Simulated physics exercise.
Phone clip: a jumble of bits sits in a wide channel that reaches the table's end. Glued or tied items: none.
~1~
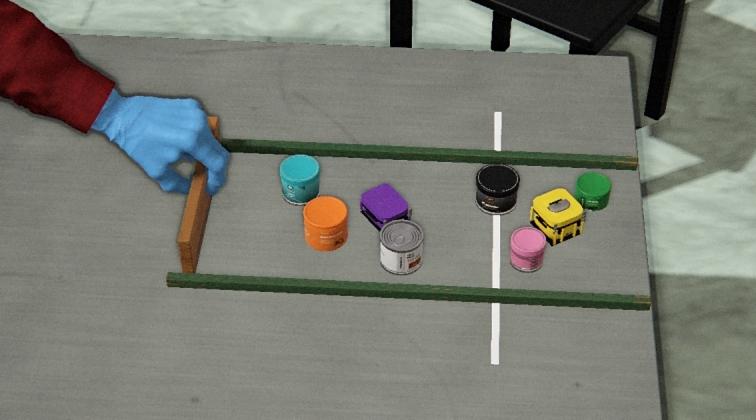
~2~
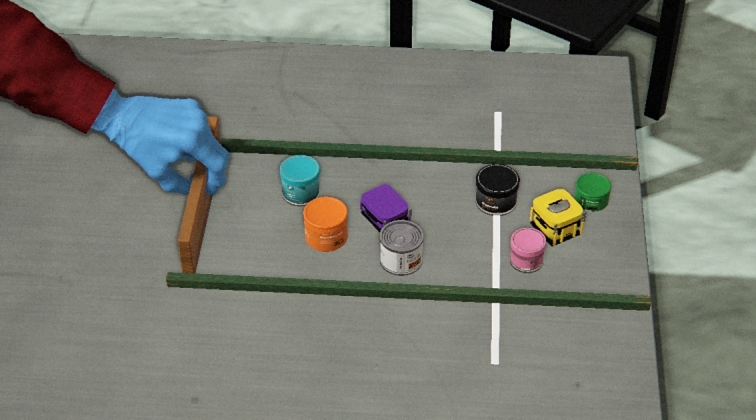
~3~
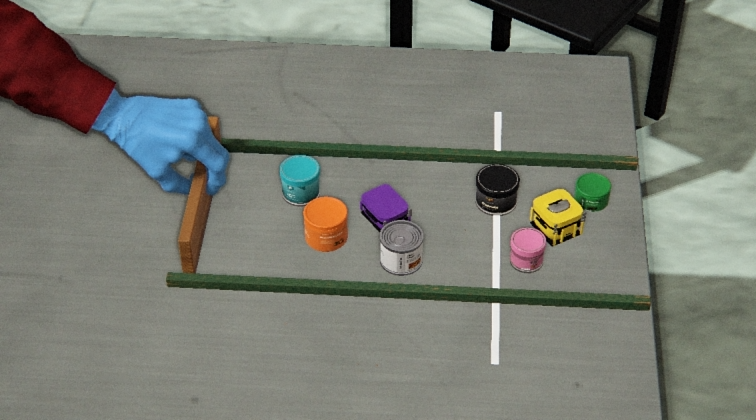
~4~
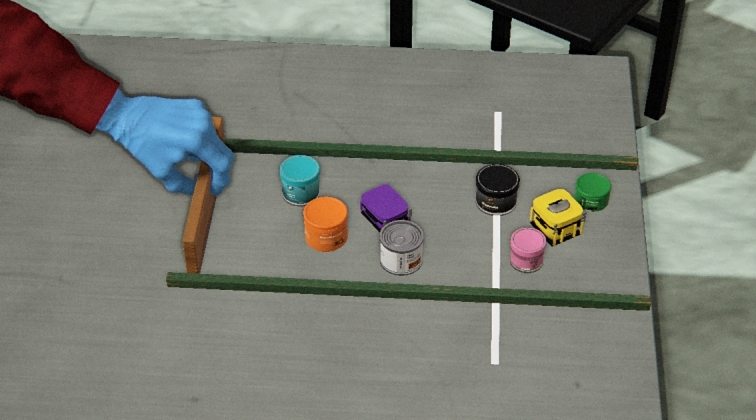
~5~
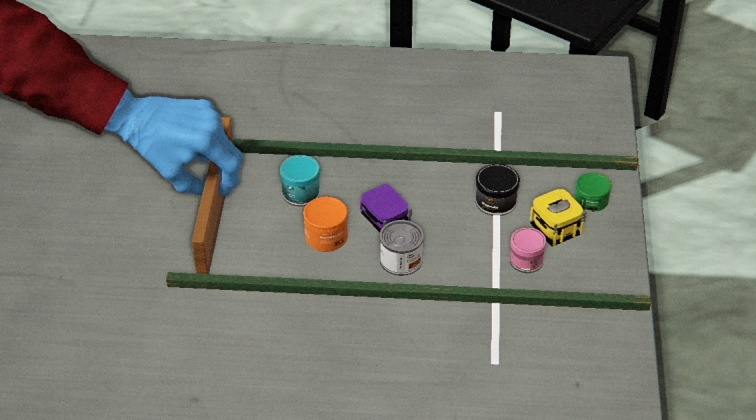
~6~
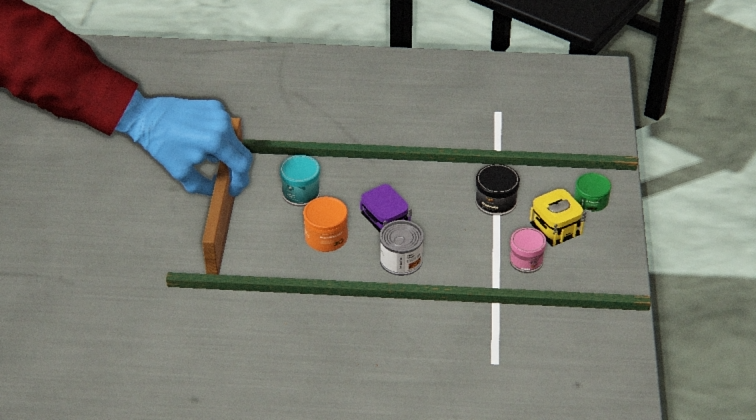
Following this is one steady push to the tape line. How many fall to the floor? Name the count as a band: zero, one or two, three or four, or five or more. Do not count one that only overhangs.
The count falls in the zero band.
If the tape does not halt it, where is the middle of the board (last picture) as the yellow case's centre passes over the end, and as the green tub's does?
The middle is at (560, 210) when it's the yellow case, and at (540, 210) when it's the green tub.
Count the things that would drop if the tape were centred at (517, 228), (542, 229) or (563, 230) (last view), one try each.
Floor tally per try: 0 / 0 / 1.
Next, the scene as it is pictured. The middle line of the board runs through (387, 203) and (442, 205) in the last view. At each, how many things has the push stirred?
Counts: 4, 5.
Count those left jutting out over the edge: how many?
Looks like 0 of them.
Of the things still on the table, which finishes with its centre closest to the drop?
I'd say the green tub.
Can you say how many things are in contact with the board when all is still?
It's touching 3 at the end.
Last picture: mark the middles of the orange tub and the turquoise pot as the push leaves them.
Orange tub: About (518, 236); turquoise pot: About (517, 186).
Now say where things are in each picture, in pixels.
The first frame shows green tub (593, 192); yellow case (557, 217); pink pot (528, 250); board (201, 194); tape (497, 227).
The second frame shows yellow case (557, 217); board (201, 194).
The third frame shows pink pot (528, 250); white pot (401, 248).
The fourth frame shows green tub (593, 192); purple case (385, 210).
The fifth frame shows yellow case (557, 217); orange tub (326, 225).
The sixth frame shows green tub (593, 192); yellow case (557, 217); pink pot (528, 250); board (224, 195); tape (497, 227).
Soon after, none off yet; green tub at rest near (593, 192); yellow case at rest near (557, 217); pink pot at rest near (528, 250).
In the end, the number that fall off is zero.
